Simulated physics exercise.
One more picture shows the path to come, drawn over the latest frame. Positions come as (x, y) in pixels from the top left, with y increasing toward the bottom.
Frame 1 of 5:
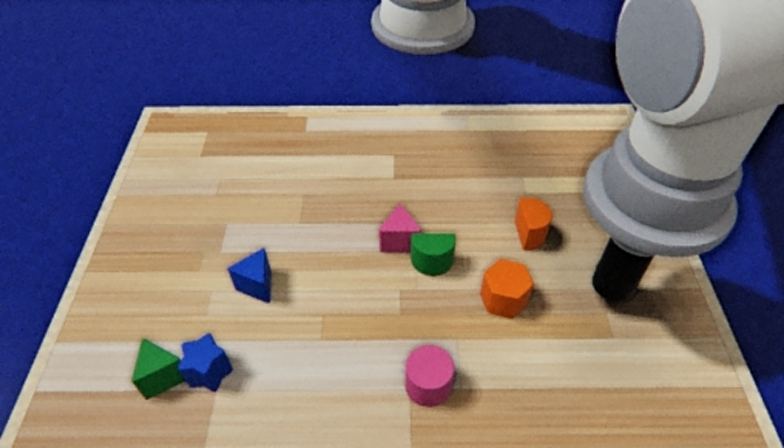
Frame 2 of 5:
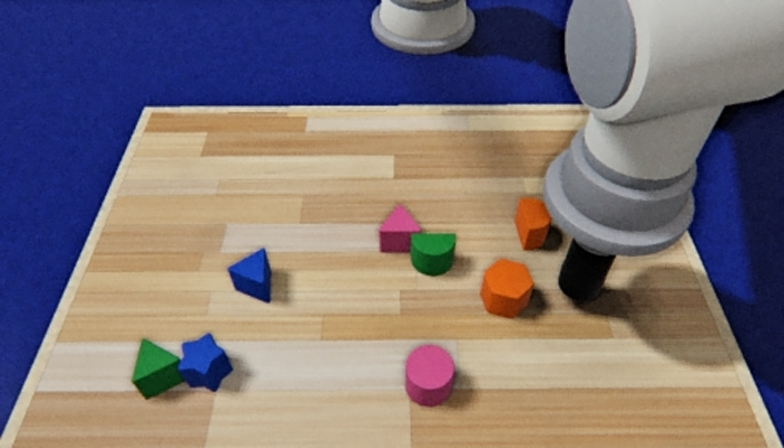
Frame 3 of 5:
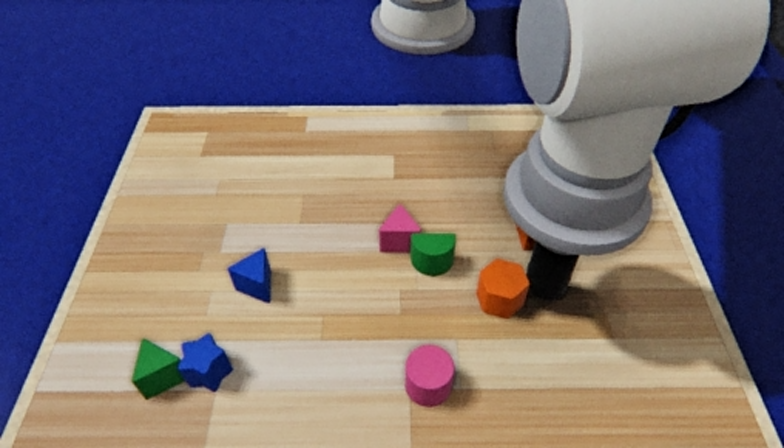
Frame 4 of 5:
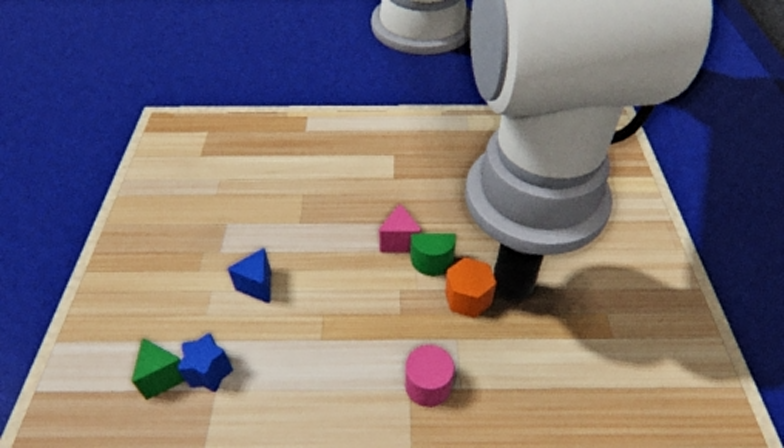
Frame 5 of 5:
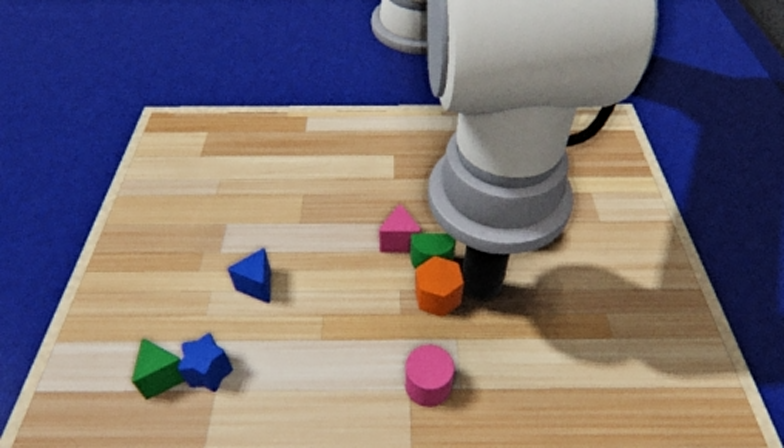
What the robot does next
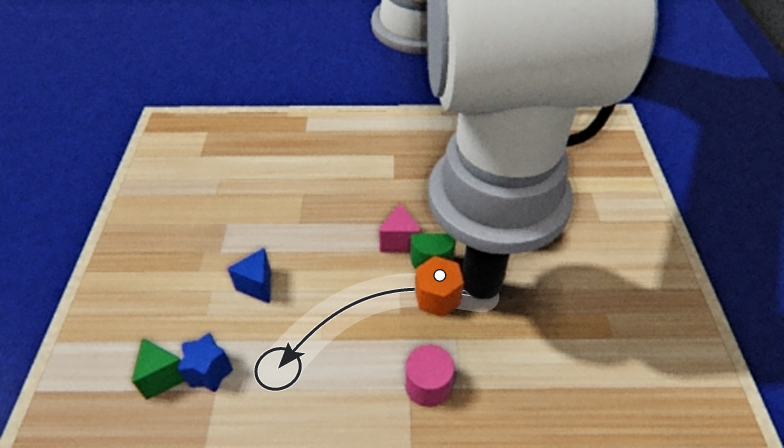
Robot arm moving left across a wooden board, its black tip pushing an orange hexagon block toward a green D-shaped block.
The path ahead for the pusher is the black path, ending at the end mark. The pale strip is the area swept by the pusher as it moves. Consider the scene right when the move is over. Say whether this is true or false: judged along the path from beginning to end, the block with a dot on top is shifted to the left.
False.
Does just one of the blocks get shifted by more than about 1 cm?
I'd say yes.
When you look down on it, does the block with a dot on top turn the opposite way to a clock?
No, it doesn't check out.
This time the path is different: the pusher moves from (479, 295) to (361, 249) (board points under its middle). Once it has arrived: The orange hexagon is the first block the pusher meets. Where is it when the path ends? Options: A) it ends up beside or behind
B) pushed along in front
The one that fits is A, it ends up beside or behind.
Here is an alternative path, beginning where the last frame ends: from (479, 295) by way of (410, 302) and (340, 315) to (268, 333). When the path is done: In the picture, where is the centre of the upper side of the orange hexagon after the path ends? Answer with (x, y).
The middle of its top is at (281, 271).
Drawn move, from (479, 295) via (405, 290) and (335, 314), ending at (278, 368); the dot is on the orange hexagon.
The first path, step by step. One third of the way, pusher (404, 278); green D-shaped block (431, 239); orange hexagon (361, 272).
Two thirds of the way, pusher (332, 304); green D-shaped block (431, 239); orange hexagon (291, 279), turned 45° clockwise.
At the end, pusher (275, 358); blue star block still; green D-shaped block (431, 239); orange hexagon (287, 279), turned 55° clockwise.
